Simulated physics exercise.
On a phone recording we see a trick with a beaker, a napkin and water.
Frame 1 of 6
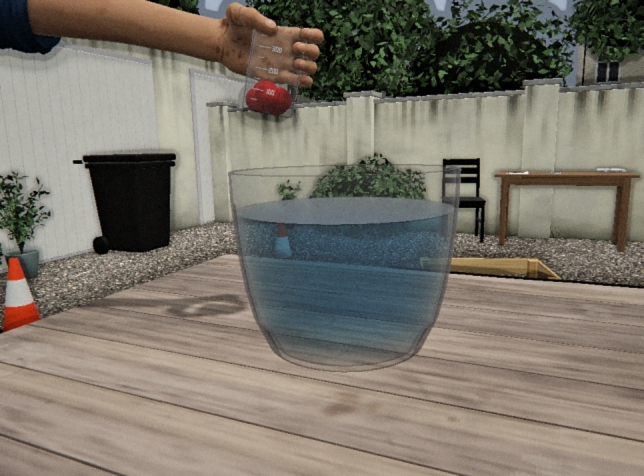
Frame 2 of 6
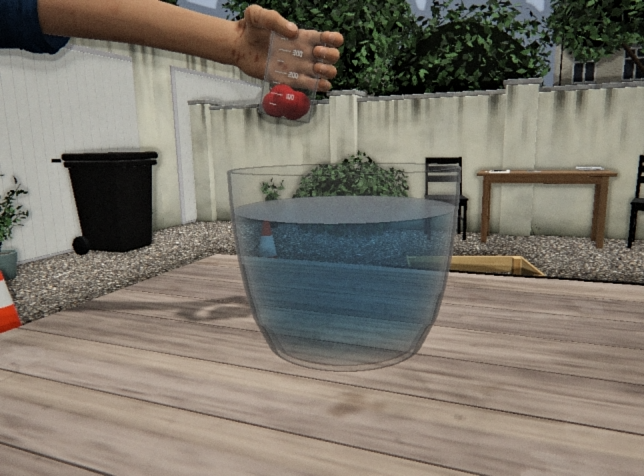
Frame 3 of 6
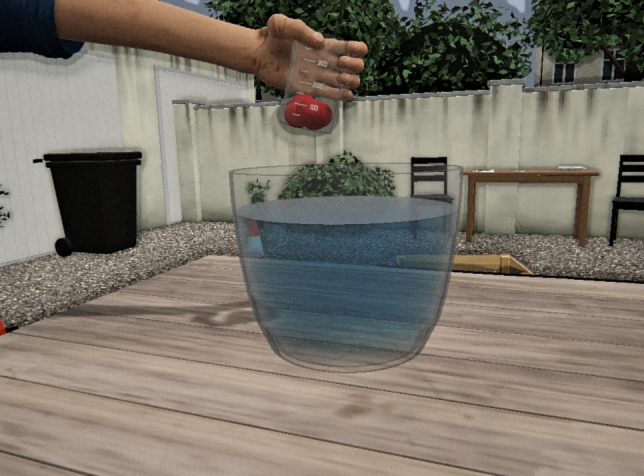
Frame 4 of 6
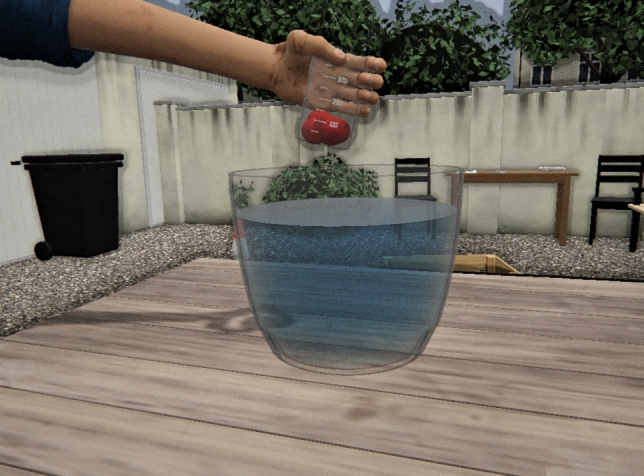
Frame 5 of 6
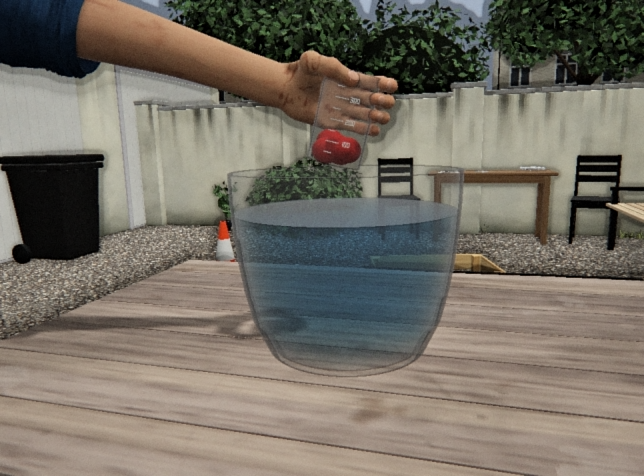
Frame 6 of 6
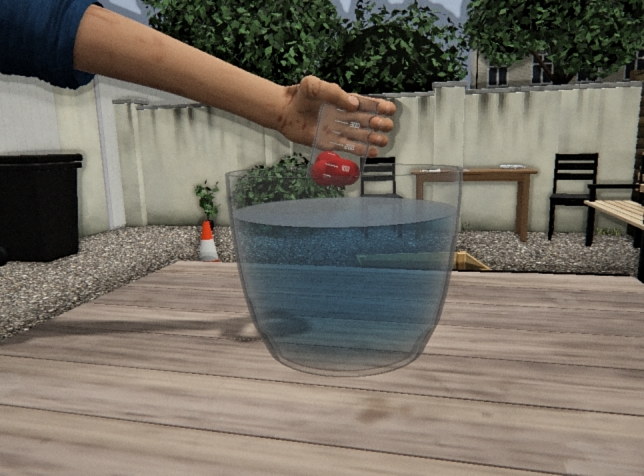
The clip shows a hand holding a small clear beaker, with something red at its lower end, above a glass basin of water on a wooden table; the arm moves right and lowers it to just over the surface.
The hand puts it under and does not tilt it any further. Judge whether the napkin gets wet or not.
Wet.
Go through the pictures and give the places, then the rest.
In the first picture, beaker (275, 69) mouth up; above the basin.
In the second picture, beaker (293, 72) mouth up; napkin (286, 105); coming down.
In the third picture, beaker (315, 82) mouth up; lower.
In the fourth picture, beaker (333, 98) mouth up; napkin (325, 131); lower still.
In the fifth picture, beaker (343, 118) mouth up; close to the surface.
In the sixth picture, beaker (342, 140) mouth up; napkin (335, 173); just over the surface.
Shortly, the beaker enters the water.
Then, water pours in as the air escapes.
At the finish, the beaker is under, flooded, and the napkin is wet.
